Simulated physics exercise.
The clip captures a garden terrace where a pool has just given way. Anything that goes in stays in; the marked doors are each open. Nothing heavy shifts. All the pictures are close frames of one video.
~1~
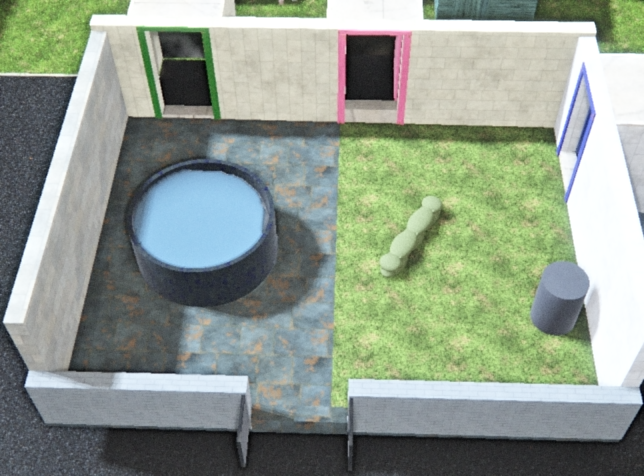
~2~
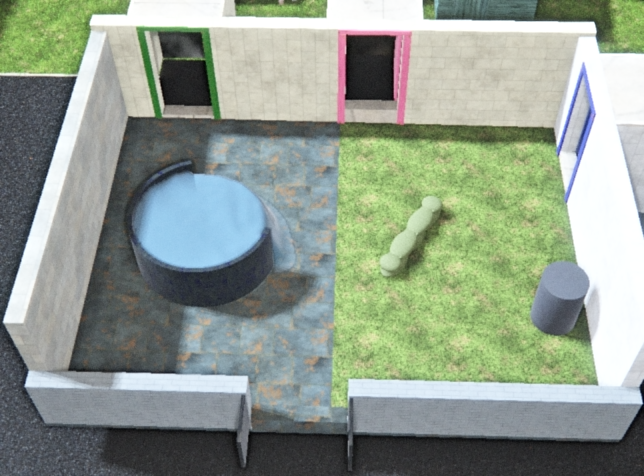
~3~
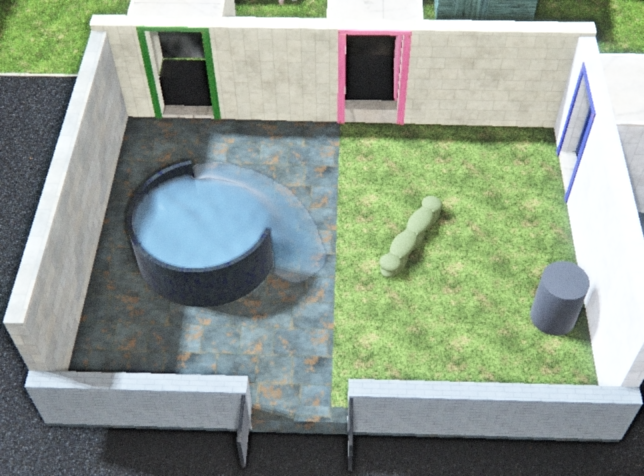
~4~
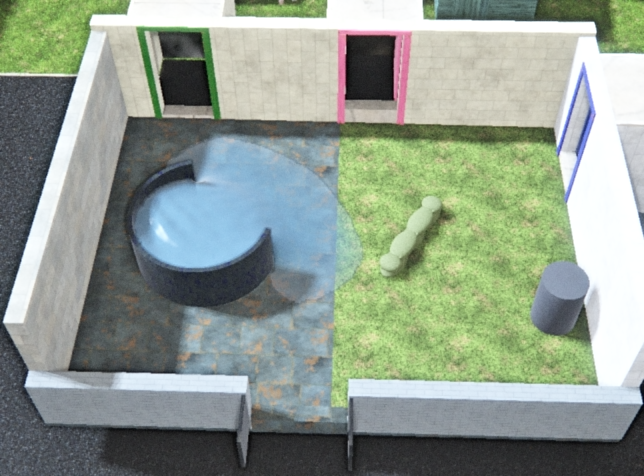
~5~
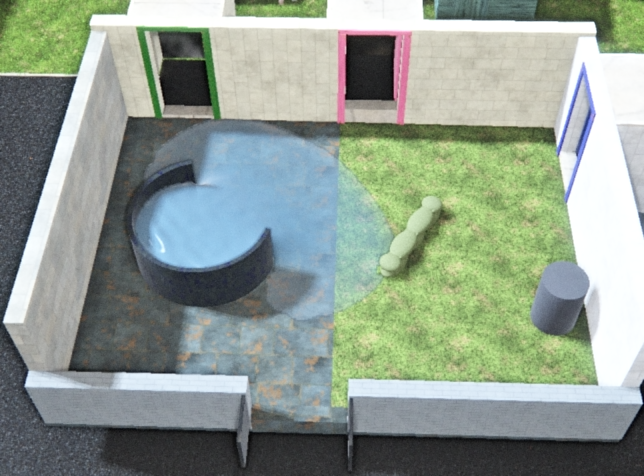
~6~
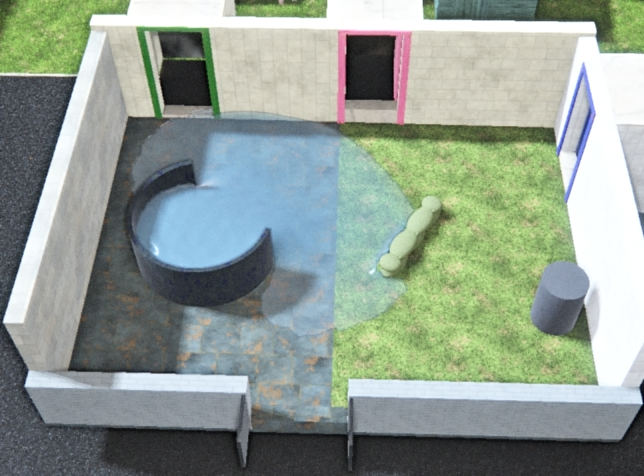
At first, still blue water fills a round, dark-walled pool on the paved left side of a walled terrace. Then a gap opens on the pool's far right side, and water pours out, fanning across the paving and onto the grass until its edge meets the row of rounded green shrubs.
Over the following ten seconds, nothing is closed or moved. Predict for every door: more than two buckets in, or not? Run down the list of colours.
The green door: More than two; the pink door: Not more than two; the blue door: More than two.
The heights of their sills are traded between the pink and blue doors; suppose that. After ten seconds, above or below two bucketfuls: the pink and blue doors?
Pink overflows, blue stays within bounds.
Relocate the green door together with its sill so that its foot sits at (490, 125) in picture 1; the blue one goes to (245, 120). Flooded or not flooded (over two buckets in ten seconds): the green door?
Note: Green door breaks the limit.
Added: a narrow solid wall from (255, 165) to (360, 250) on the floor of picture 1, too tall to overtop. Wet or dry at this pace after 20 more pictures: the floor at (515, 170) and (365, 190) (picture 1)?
First spot parched, second spot submerged.
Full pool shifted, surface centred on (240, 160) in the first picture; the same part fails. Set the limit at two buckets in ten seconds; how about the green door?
As for the green door, it stays within the limit.
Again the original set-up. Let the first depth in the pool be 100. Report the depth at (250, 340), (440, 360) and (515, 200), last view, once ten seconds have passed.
8, 14 and 10 in a hundred, in turn.
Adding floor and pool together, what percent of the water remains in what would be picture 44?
My figure: Some 94 per cent.
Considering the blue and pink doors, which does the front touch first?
Result: The pink-painted one.
A moment on, water covers 35 % of the floor; the green door over two buckets in, the pink door wet at the sill, nothing in, the blue door not reached.
Next, water covers 45 % of the floor; the green door over two buckets in, the pink door wet at the sill, nothing in, the blue door not reached.
Then, water covers 65 % of the floor; the green door over two buckets in, the pink door wet at the sill, nothing in, the blue door over two buckets in.
Later, water covers 90 % of the floor; the green door over two buckets in, the pink door wet at the sill, nothing in, the blue door far over two buckets in.
In the end, water covers 95 % of the floor; the green door over two buckets in, the pink door wet at the sill, nothing in, the blue door far over two buckets in.
